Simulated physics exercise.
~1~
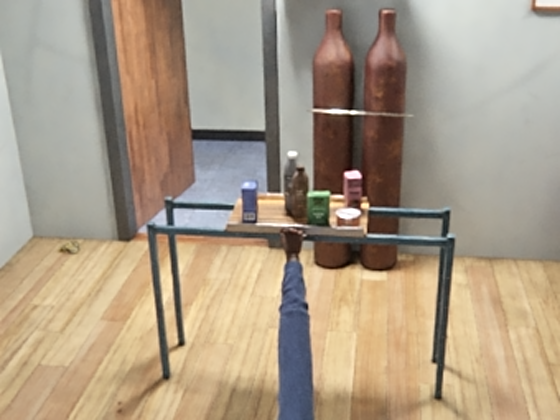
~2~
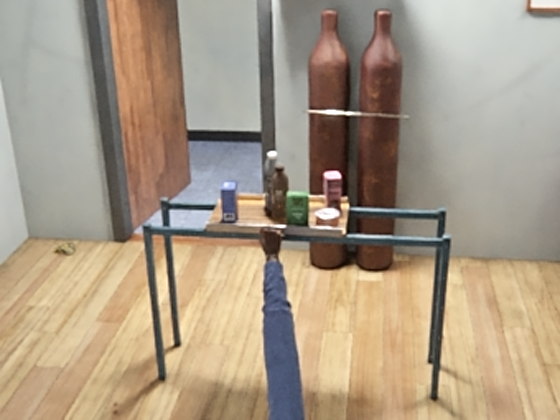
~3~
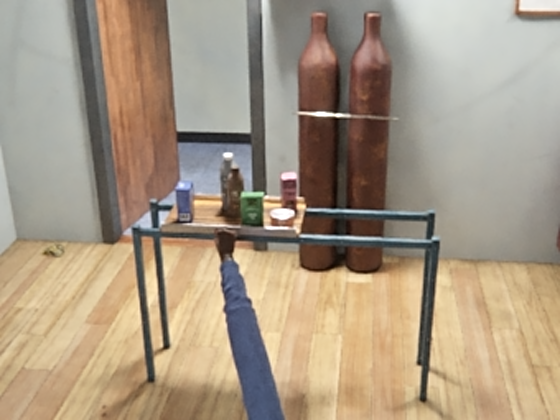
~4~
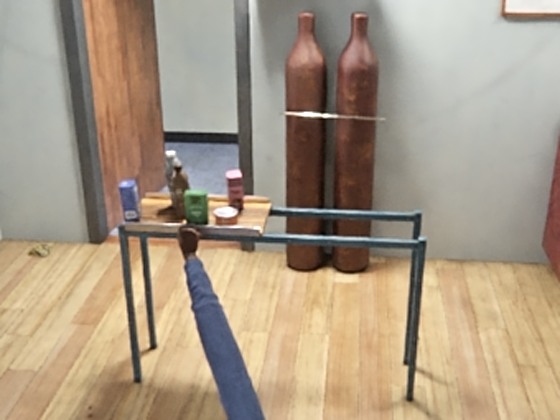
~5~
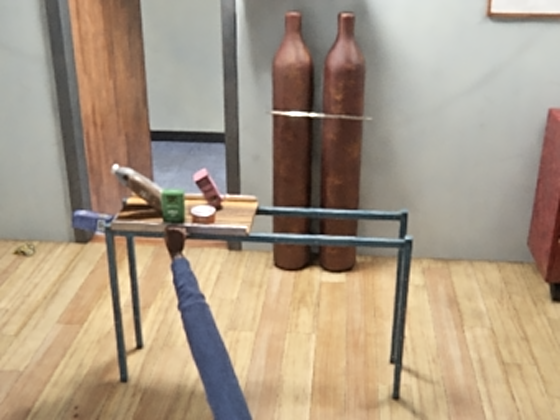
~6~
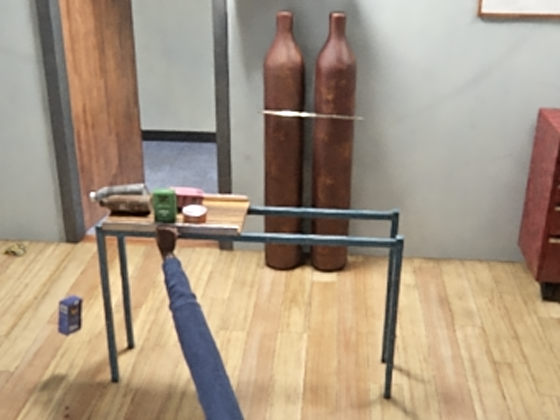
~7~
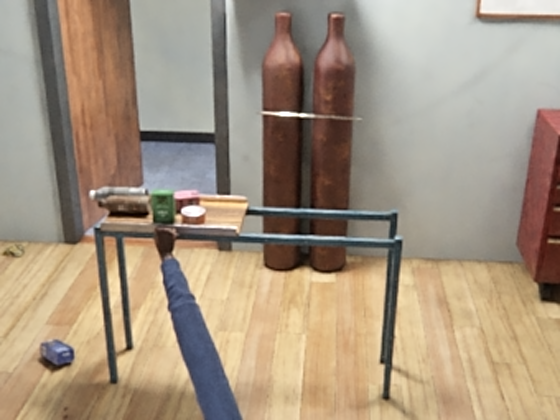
At the start, a wooden tray on a blue metal frame holds two bottles, a blue packet, a green packet, a pink carton and a low round tub, while a dark-sleeved arm grips its near edge. The arm slides the tray left, faster and faster, with everything still upright. As the tray reaches the left end, the blue packet tips off the side and the bottles and pink carton lean over. The packet tumbles to the floor while the bottles and carton topple onto the tray. Finally, the packet lies on the floorboards, and the green packet and tub remain upright.
